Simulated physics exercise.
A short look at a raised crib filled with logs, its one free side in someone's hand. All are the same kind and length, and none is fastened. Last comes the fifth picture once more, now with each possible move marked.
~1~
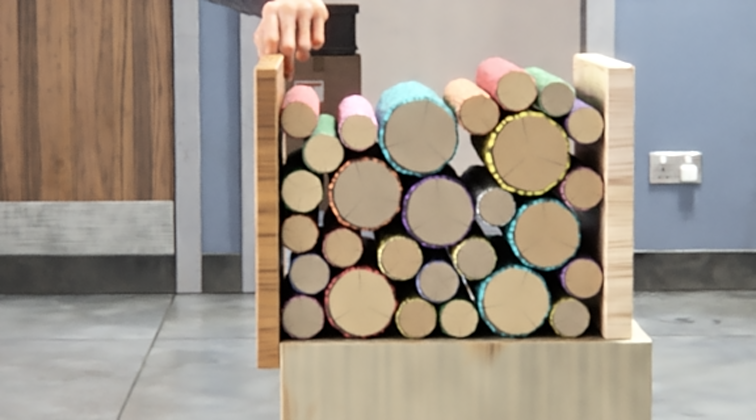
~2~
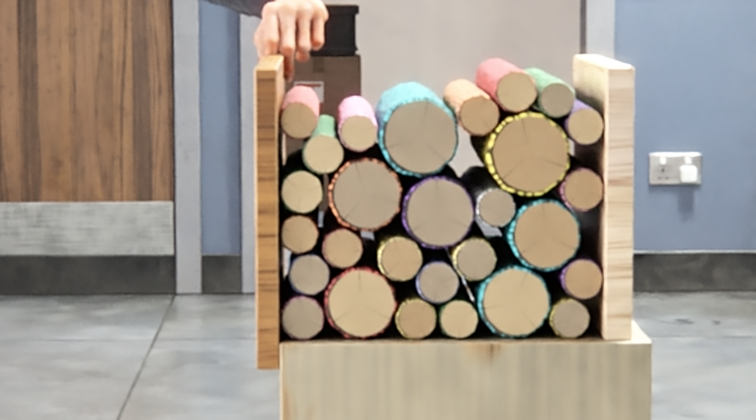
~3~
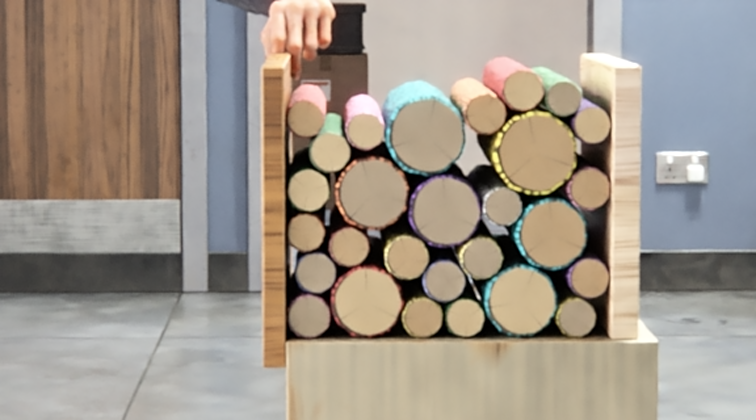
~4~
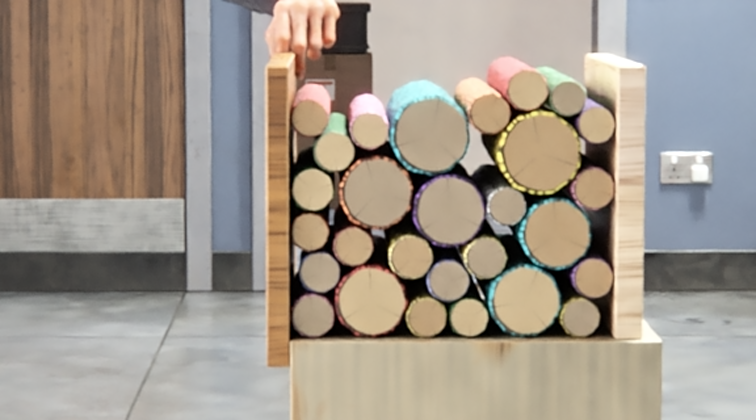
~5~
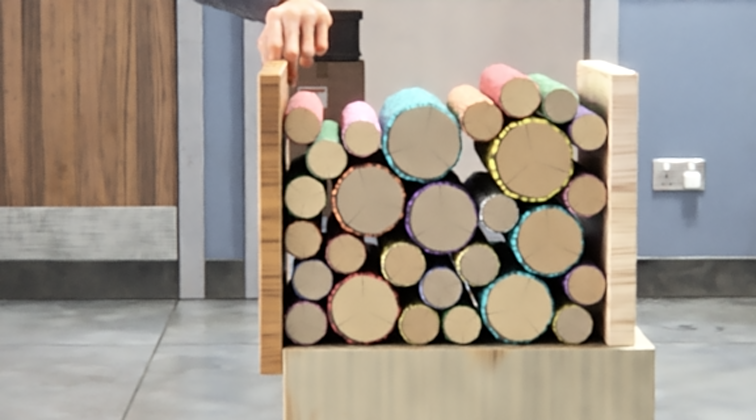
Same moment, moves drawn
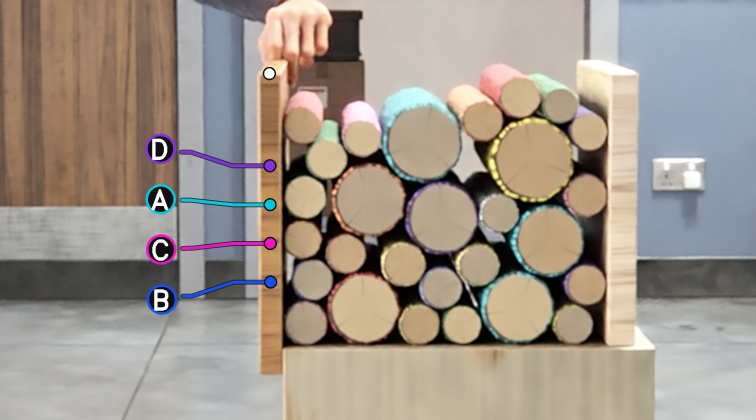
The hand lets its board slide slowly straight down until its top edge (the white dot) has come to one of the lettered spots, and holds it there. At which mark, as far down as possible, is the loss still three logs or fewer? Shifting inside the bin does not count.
The answer is mark C.
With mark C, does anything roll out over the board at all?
Yes.
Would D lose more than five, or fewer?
It loses fewer than five.
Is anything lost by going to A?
Yes.
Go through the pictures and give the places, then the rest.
A log (365, 194); a log (302, 191); a log (478, 114), in the first picture.
A log (478, 115); side board (272, 199), in the second picture.
A log (309, 316); a log (576, 318), in the third picture.
A log (485, 258); a log (376, 193), in the fourth picture.
A log (305, 197); a log (481, 121); side board (275, 204), in the fifth picture.
On the marked copy, A at (270, 205); B at (271, 282); C at (271, 243); D at (270, 166); the white dot at (270, 74).
Taking C. A third of the way, top of the board (281, 150).
Two thirds of the way, top of the board (282, 239).
When it is over, top of the board (282, 242), one out over the board.
As for the rest, A one out over the board; B four out over the board; D none out over the board.
